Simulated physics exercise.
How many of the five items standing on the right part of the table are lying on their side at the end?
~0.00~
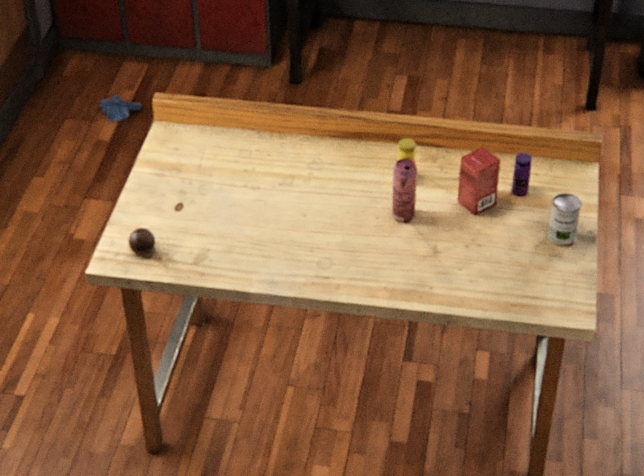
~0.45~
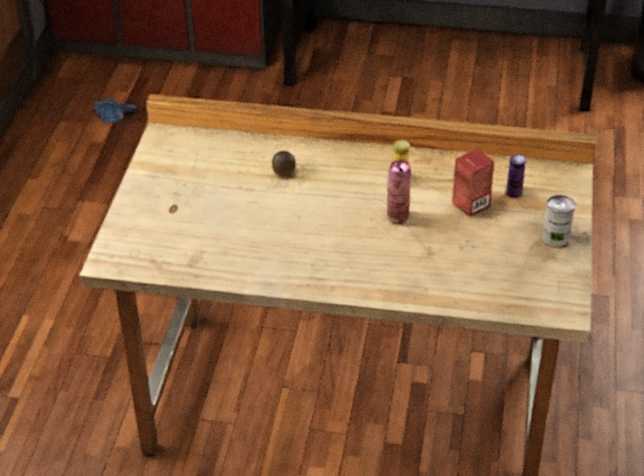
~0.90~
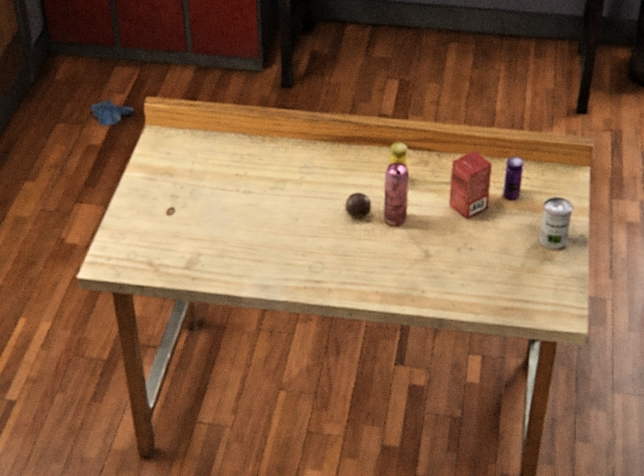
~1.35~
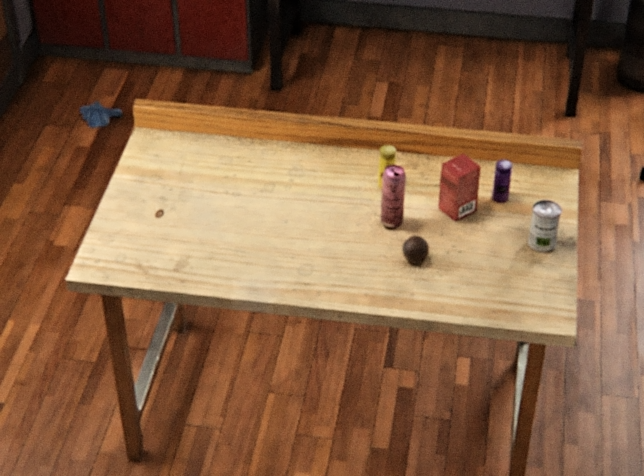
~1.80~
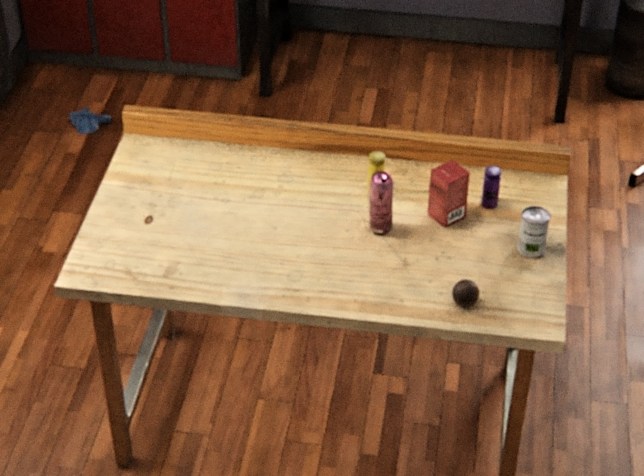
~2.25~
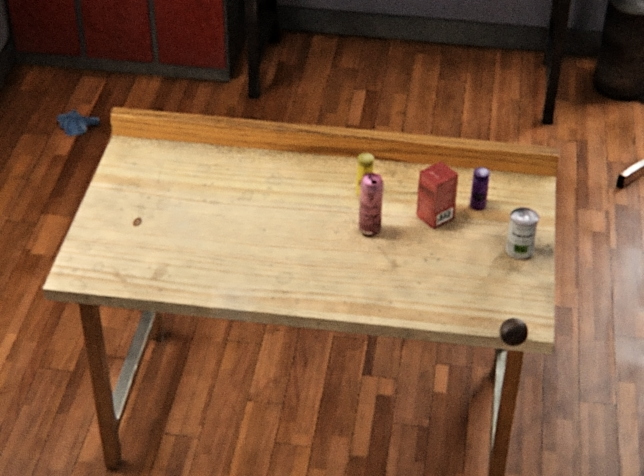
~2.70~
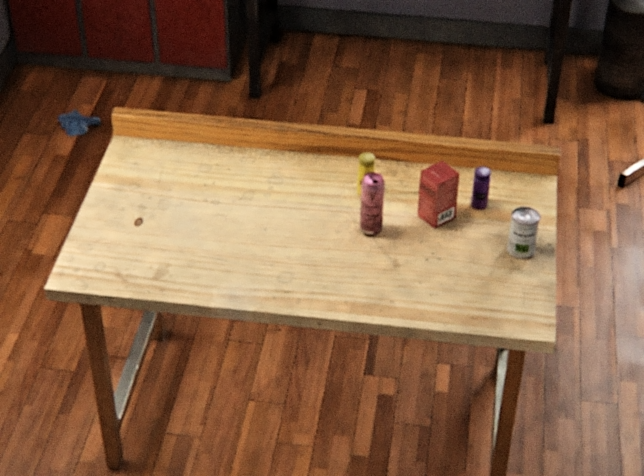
None of them are; the yellow shaker, red carton, white tin, pink can and purple shaker are all still upright.
